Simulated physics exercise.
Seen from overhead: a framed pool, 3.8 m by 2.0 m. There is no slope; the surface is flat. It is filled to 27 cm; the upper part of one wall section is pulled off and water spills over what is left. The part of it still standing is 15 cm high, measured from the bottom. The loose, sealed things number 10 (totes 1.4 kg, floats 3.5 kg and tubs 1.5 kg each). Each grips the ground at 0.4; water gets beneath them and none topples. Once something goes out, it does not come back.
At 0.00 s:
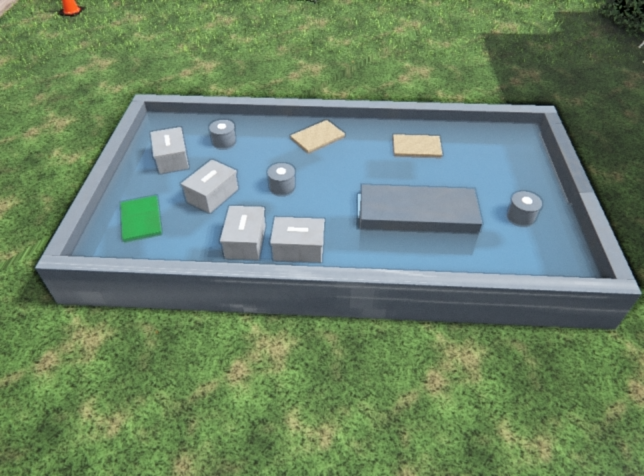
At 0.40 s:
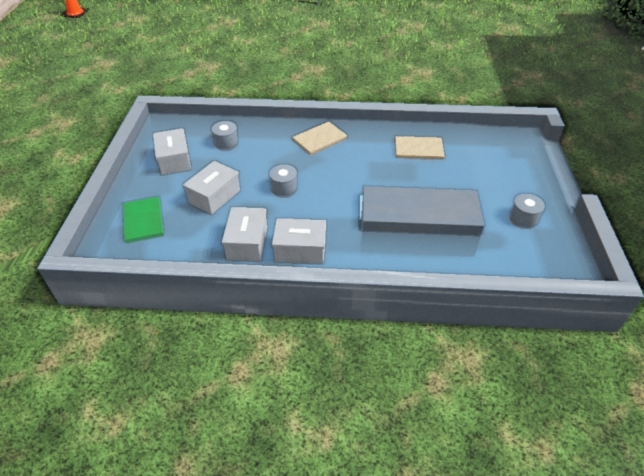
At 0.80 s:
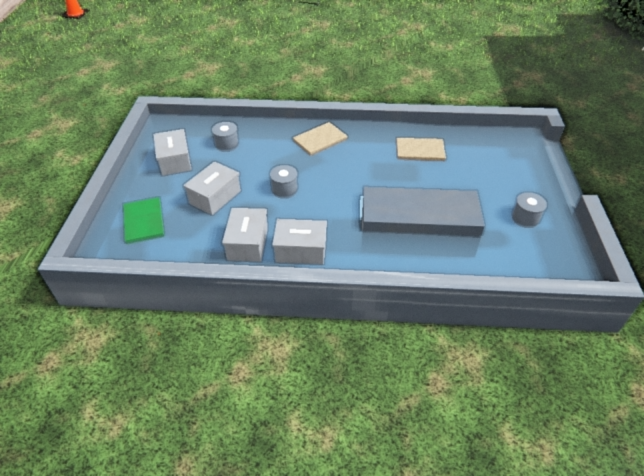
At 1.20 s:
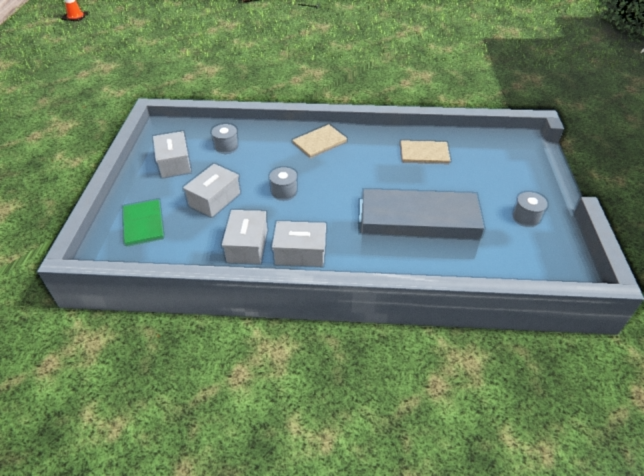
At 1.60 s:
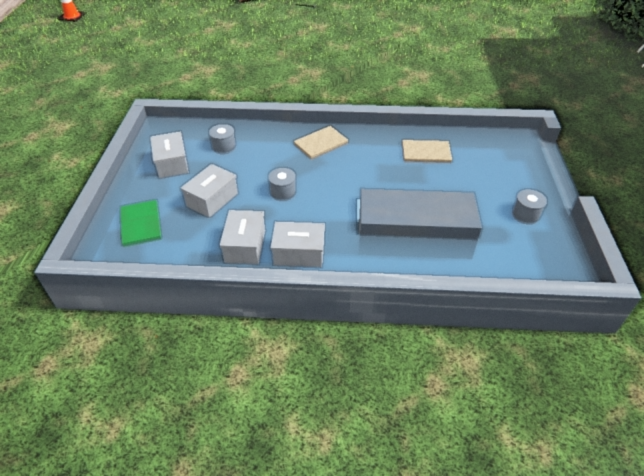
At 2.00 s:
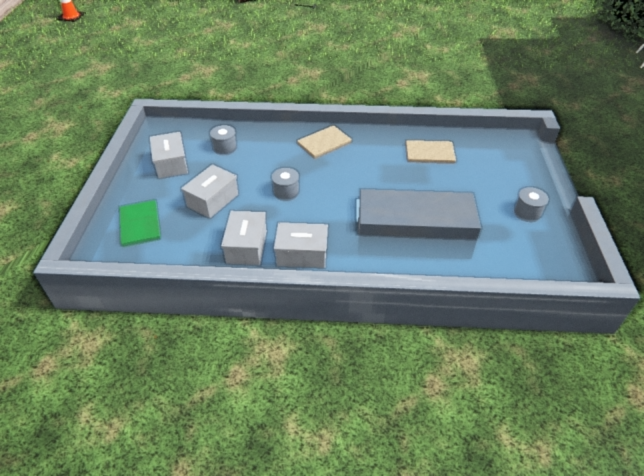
At the start, a framed pool on grass holds gray boxes, round tubs, a long dark block, two tan floats and a green one. Then the upper part of the right wall is gone, leaving a gap, and the right-hand tan float and tub drift very slightly while the rest barely moves.
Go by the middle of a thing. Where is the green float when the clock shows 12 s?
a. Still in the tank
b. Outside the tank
a, still in the tank.
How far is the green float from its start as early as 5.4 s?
Close to 5 cm.
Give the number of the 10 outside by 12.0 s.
It comes to 0.
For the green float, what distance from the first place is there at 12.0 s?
Around 10 cm from the start.
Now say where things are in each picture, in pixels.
The first frame shows the green float at (140, 216) floats; about 1930 L in view; 0 of 10 have shifted.
The second frame shows the green float at (142, 217), afloat; 27 cm deep round most things; 0 of 10 have shifted.
The third frame shows the green float at (143, 218), afloat; 27 cm deep round most things; 0 of 10 have shifted.
The fourth frame shows the green float at (142, 220), afloat; 27 cm deep round most things; 2 of 10 have shifted.
The fifth frame shows the green float at (140, 221) floats; 27 cm deep round most things; 2 of 10 have shifted.
The sixth frame shows the green float at (139, 221), afloat; 26 cm deep round most things; 3 of 10 have shifted.
After 2.8 s the green float is near (145, 222), 0.0 m from its start, afloat; 0 of 10 are out; 10 afloat.
After 5.4 s the green float is near (147, 223), 0.1 m from its start, afloat; 0 of 10 are out; 10 afloat.
After 8.0 s the green float is near (151, 224), 0.1 m from its start, afloat; 0 of 10 are out; 10 afloat.
After 12.0 s the green float is near (152, 225), 0.1 m from its start, afloat; 0 of 10 are out; 10 afloat.
